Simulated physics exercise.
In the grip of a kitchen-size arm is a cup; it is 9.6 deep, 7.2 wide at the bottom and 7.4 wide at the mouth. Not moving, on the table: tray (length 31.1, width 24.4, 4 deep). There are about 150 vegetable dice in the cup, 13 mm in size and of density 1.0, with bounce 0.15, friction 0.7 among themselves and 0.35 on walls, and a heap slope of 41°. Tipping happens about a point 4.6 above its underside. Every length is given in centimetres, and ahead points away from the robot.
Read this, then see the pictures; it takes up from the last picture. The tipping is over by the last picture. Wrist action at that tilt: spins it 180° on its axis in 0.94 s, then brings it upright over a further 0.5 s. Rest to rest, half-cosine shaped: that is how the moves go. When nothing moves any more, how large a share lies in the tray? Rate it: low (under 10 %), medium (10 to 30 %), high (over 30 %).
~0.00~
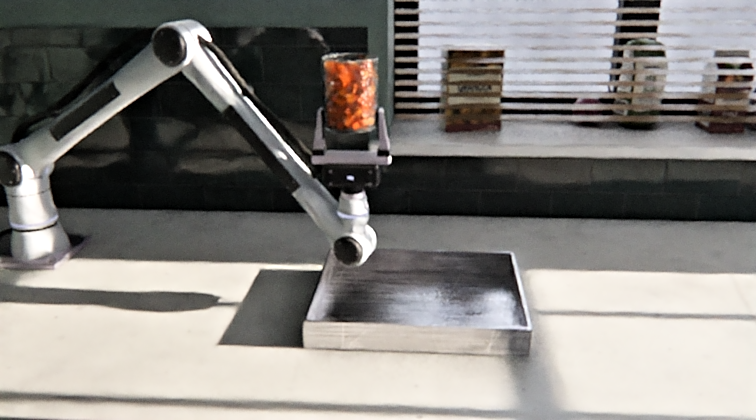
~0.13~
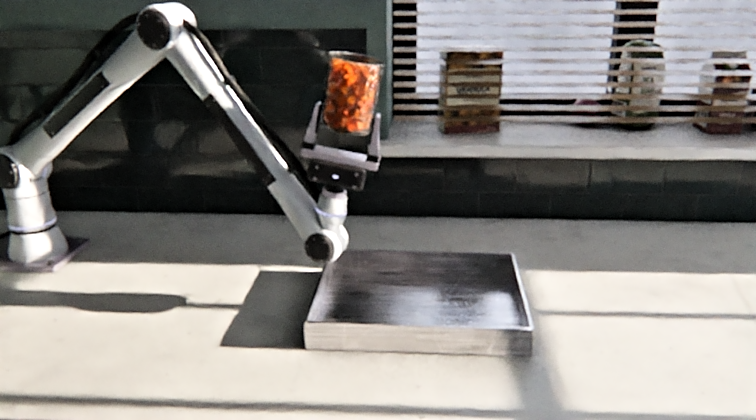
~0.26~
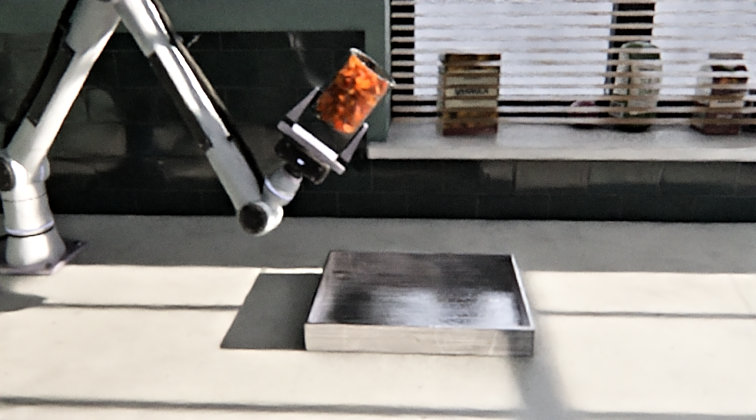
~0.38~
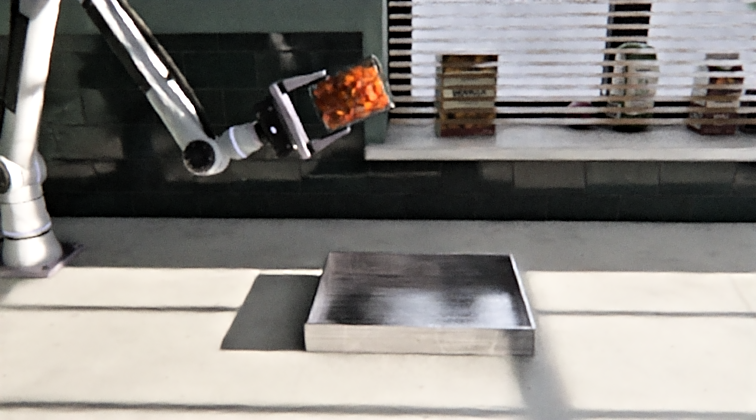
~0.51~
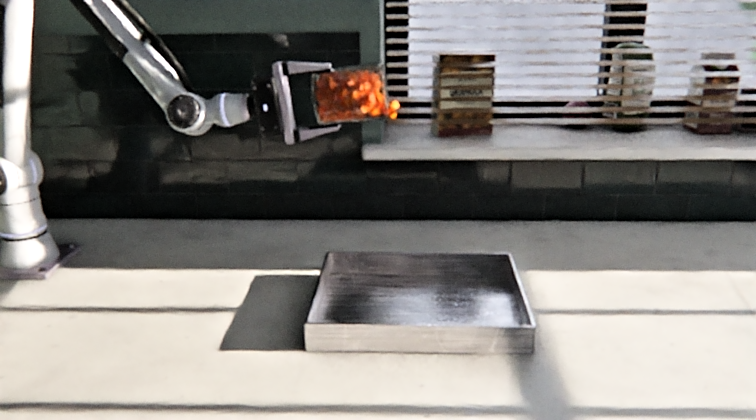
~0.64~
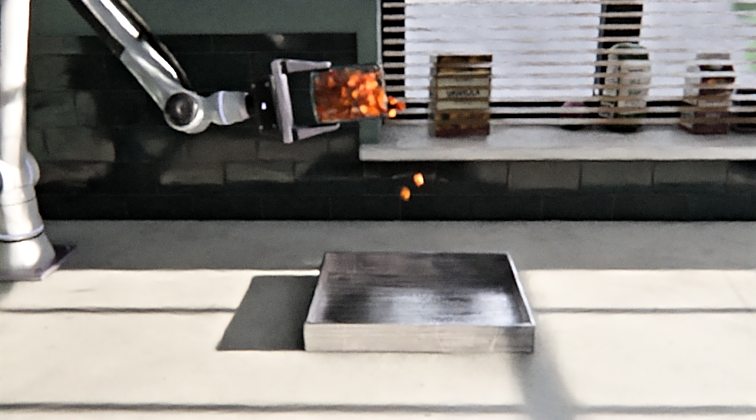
Rating: Medium.
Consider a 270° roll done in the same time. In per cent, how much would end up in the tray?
Around 20 %.
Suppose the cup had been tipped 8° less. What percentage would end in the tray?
It would be around 5 percent.
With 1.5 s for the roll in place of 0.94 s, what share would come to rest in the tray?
Estimated share: Close to 15 %.
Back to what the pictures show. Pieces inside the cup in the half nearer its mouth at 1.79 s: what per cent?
Near 40 per cent lies in the mouth half.
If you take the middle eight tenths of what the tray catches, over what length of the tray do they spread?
14 cm or thereabouts.
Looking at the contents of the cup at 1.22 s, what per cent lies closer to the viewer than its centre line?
I'd say about 40 per cent sits in the front half.
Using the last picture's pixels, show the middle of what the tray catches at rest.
Centre point: Close to (423, 299).
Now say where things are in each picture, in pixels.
Cup middle at (350, 94), upright; upper third of the load around (351, 79), from x 330 to 370, top at y 65; 147 in the cup, in the first picture.
Cup middle at (351, 94), tipped 11°; upper third of the load around (351, 79), from x 325 to 375, top at y 65, in the second picture.
Cup middle at (351, 95), tipped 39°; upper third of the load around (353, 83), from x 320 to 380, top at y 65, in the third picture.
Cup middle at (351, 96), tipped 68°; upper third of the load around (353, 84), from x 320 to 380, top at y 70, in the fourth picture.
Cup middle at (350, 95), tipped 83°; upper third of the load around (346, 84), from x 320 to 395, top at y 75, in the fifth picture.
Cup middle at (349, 94), tipped 84°; upper third of the load around (342, 83), from x 320 to 420, top at y 75; 145 in the cup, 2 in flight or on a rim, in the sixth picture.
By 1.22 s, tipped 84°, highest piece 37 above the table; 139 in the cup, 7 in the tray, 1 in flight or on a rim.
By 1.79 s, tipped 52°, highest piece 37 above the table; 127 in the cup, 20 in the tray.
By 2.28 s, upright, highest piece 38 above the table; 127 in the cup, 20 in the tray.
By 2.98 s, upright, highest piece 38 above the table; 127 in the cup, 20 in the tray.
Final count, 127 in the cup, 20 in the tray. That is 14 % in the tray.
